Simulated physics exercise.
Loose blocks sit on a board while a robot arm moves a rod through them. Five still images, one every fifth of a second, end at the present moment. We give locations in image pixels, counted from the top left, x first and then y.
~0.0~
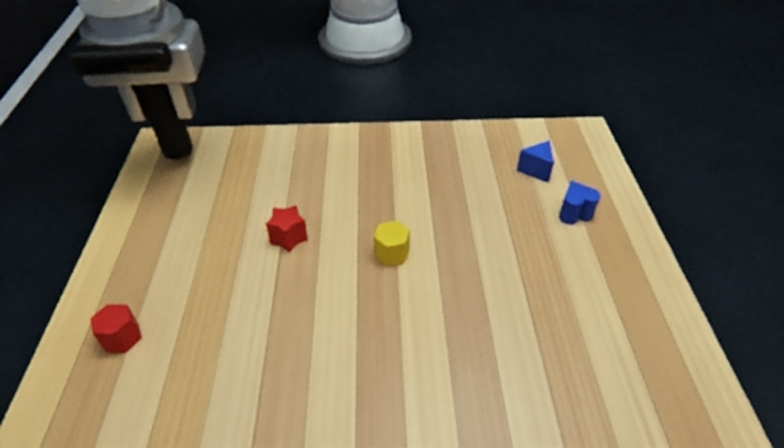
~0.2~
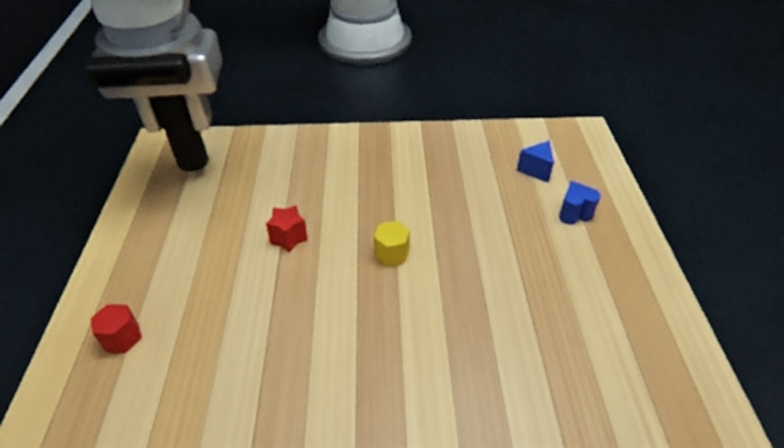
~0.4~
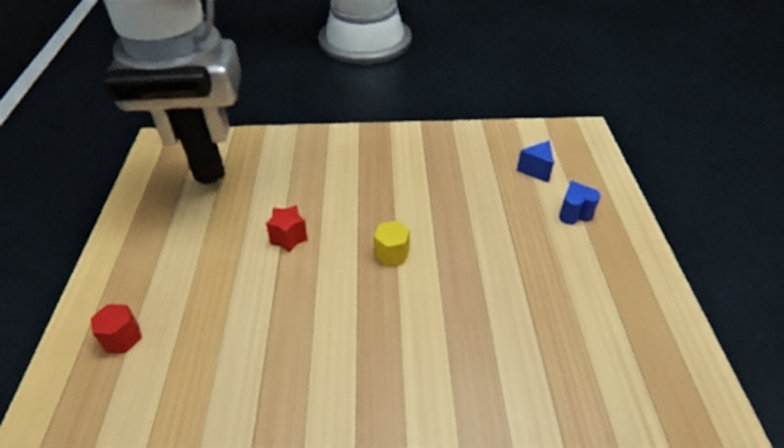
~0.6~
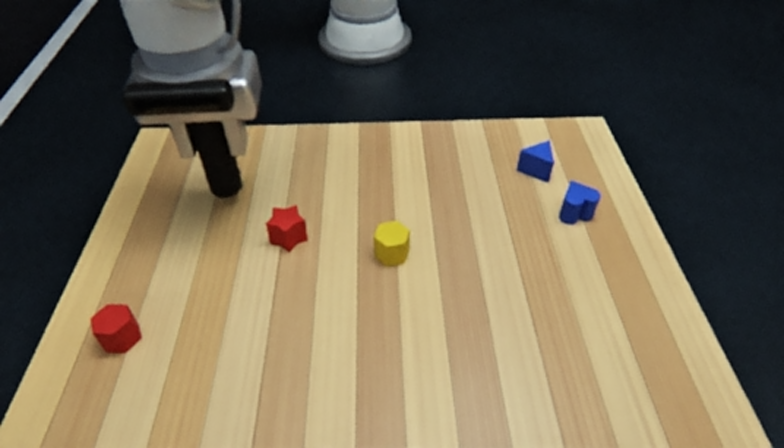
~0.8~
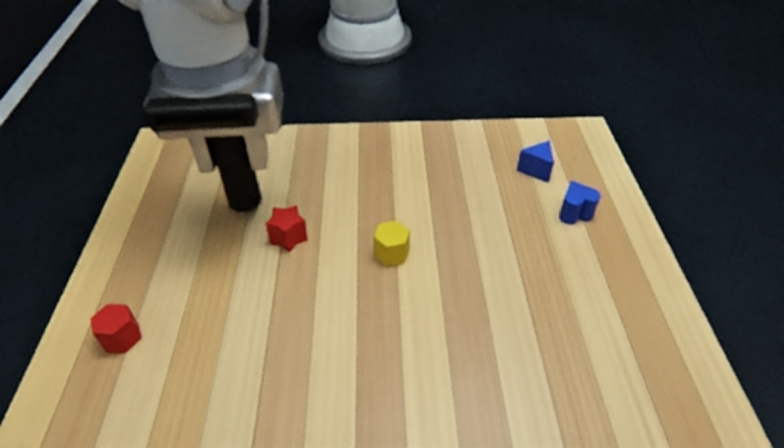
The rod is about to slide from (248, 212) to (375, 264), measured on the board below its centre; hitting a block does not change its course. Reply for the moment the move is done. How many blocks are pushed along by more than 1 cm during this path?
My guess is two.
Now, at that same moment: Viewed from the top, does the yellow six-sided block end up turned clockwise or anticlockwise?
Looking down, it rotates anti-clockwise.
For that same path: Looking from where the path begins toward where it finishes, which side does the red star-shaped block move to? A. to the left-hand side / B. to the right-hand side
The answer is B.
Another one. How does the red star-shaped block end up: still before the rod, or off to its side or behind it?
Beside or behind.
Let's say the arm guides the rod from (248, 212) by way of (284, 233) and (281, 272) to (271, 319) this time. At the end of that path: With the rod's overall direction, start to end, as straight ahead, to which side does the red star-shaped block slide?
It's going to go left.
What follows on the original path. One third of the way, rod at (287, 218); red star-shaped block at (301, 229), turned 30° clockwise.
Two thirds of the way, rod at (329, 235); red star-shaped block at (323, 249), turned 85° clockwise.
At the end, rod at (375, 254); red star-shaped block at (328, 255), turned 120° clockwise; yellow six-sided block at (407, 233), turned 35° anticlockwise.
